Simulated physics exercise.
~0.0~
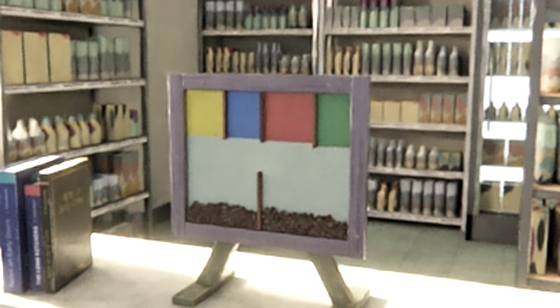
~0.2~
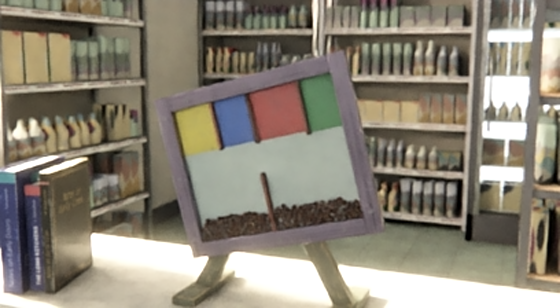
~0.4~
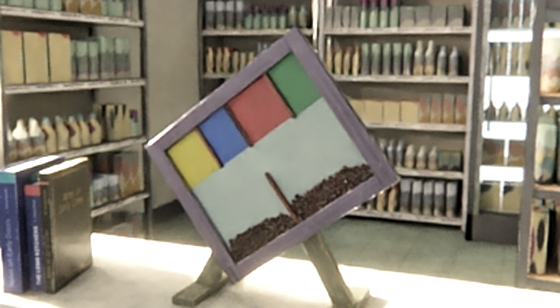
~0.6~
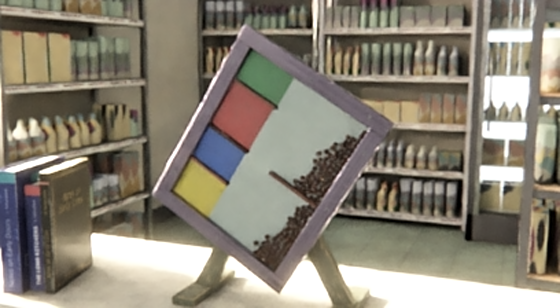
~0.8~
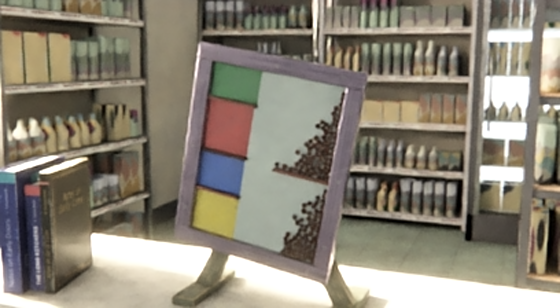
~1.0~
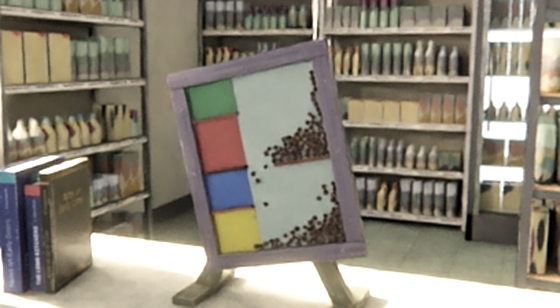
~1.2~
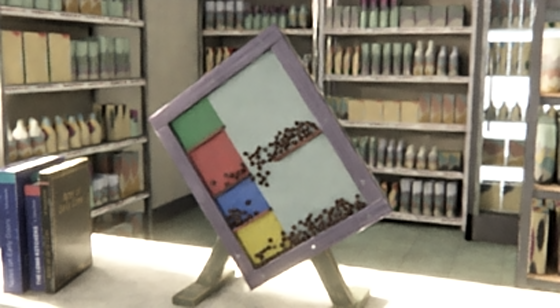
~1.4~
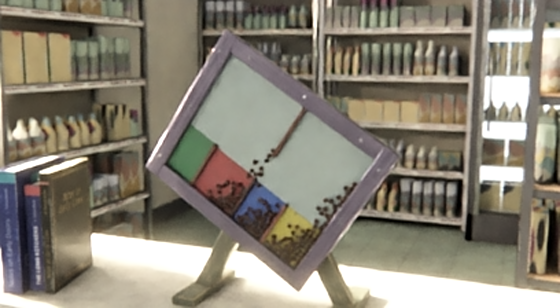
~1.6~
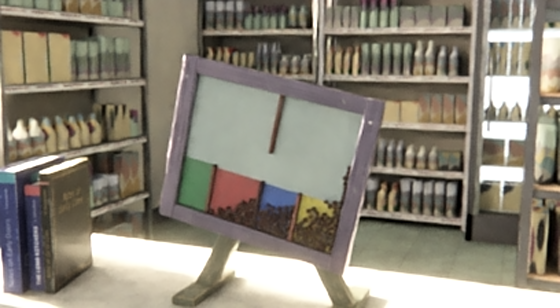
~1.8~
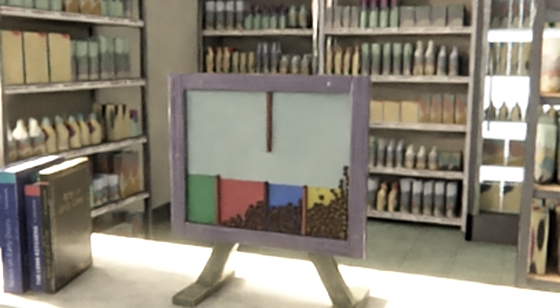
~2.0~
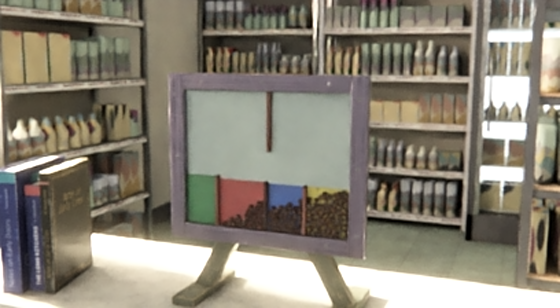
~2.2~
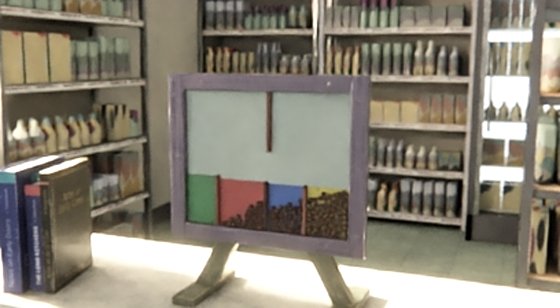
A purple-framed case turns upside down, spilling dark beads over its red, blue and yellow pockets.
